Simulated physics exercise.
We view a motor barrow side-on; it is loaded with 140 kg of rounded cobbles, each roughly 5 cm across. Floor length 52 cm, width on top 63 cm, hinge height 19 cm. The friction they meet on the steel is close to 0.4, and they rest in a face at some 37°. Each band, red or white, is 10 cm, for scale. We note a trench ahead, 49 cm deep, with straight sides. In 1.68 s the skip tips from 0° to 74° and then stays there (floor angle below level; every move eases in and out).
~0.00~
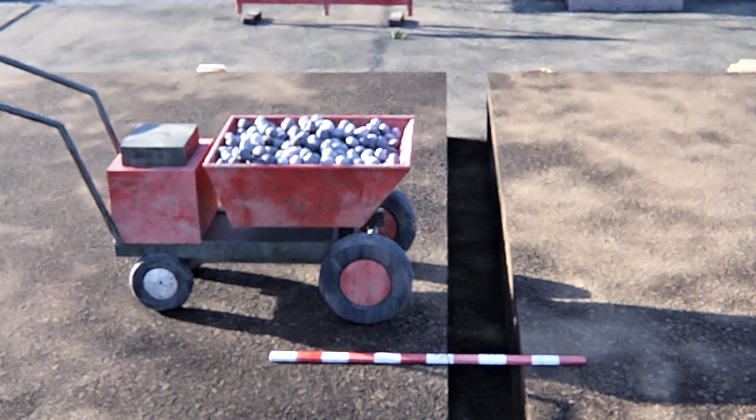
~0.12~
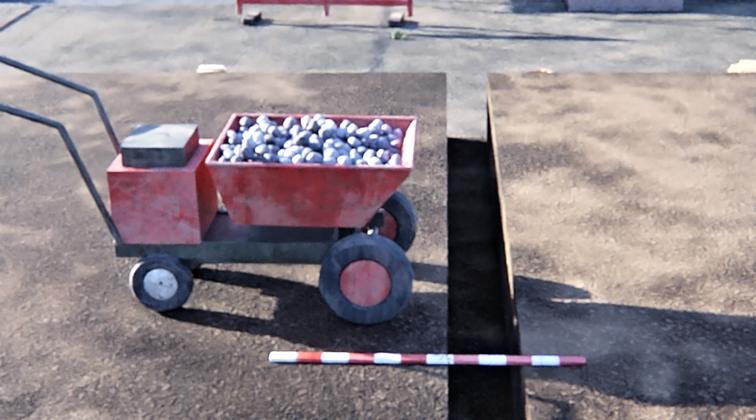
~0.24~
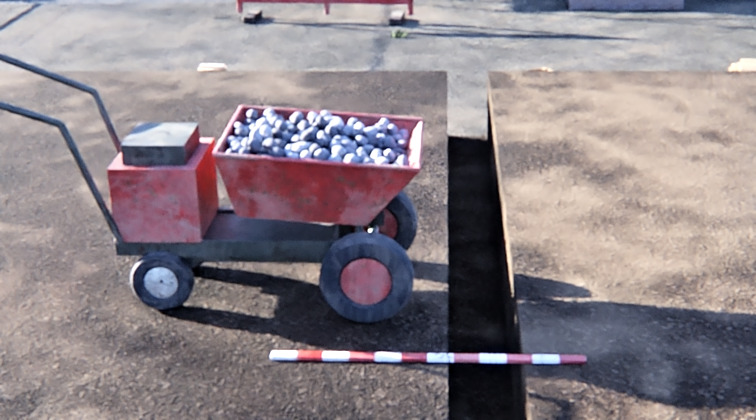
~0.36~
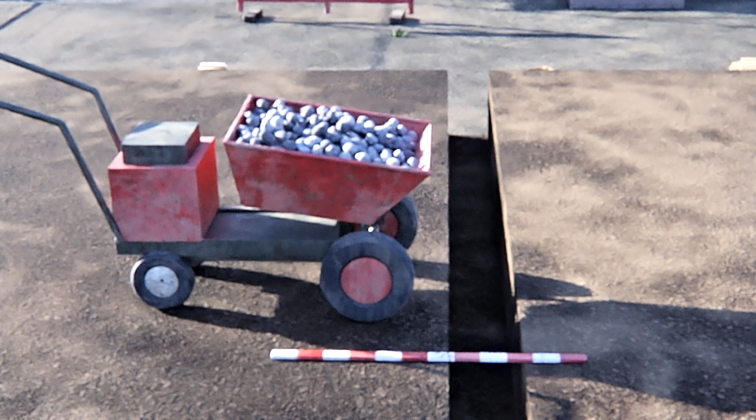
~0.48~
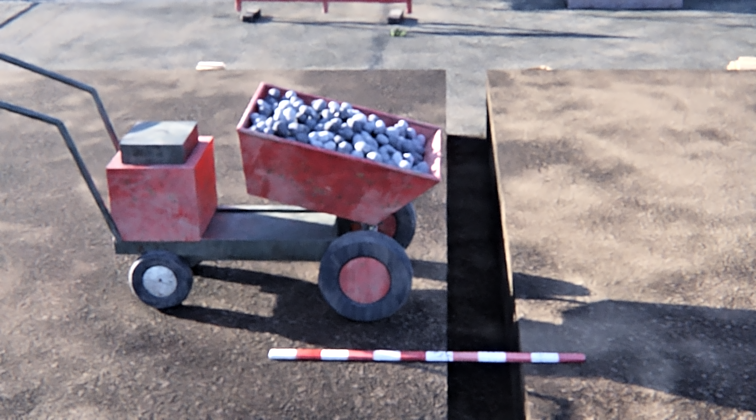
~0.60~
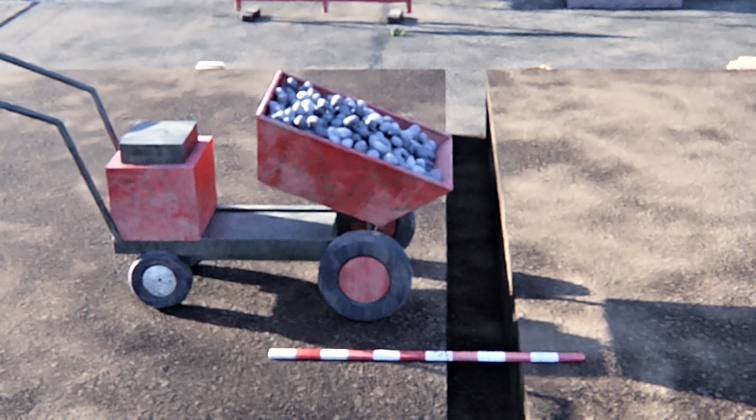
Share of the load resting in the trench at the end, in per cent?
44 per cent.
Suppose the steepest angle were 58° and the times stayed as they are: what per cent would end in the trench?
Around 35 per cent would finish in the trench.
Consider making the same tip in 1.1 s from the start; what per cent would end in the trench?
40 %.
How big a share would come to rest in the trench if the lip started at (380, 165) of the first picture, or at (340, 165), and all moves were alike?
The first start gives about 75 per cent, the second about 100.
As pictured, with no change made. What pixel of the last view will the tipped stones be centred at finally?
Their centre sits close to (534, 286).
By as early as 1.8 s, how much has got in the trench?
Roughly 10 percent of the load.
After 1.3 s the floor is at 62°; 96 % in the skip, 3 % in the trench, 1 % past the trench; the foremost stones are at (524, 255).
After 1.8 s the floor is at 74°; 42 % in the skip, 12 % in the trench, 46 % past the trench; the foremost stones are at (662, 288).
After 2.1 s the floor is at 74°; 18 % in the skip, 23 % in the trench, 59 % past the trench; the foremost stones are at (711, 276).
After 4.1 s the floor is at 74°; 0 % in the skip, 44 % in the trench, 56 % past the trench; the foremost stones are at (730, 275).
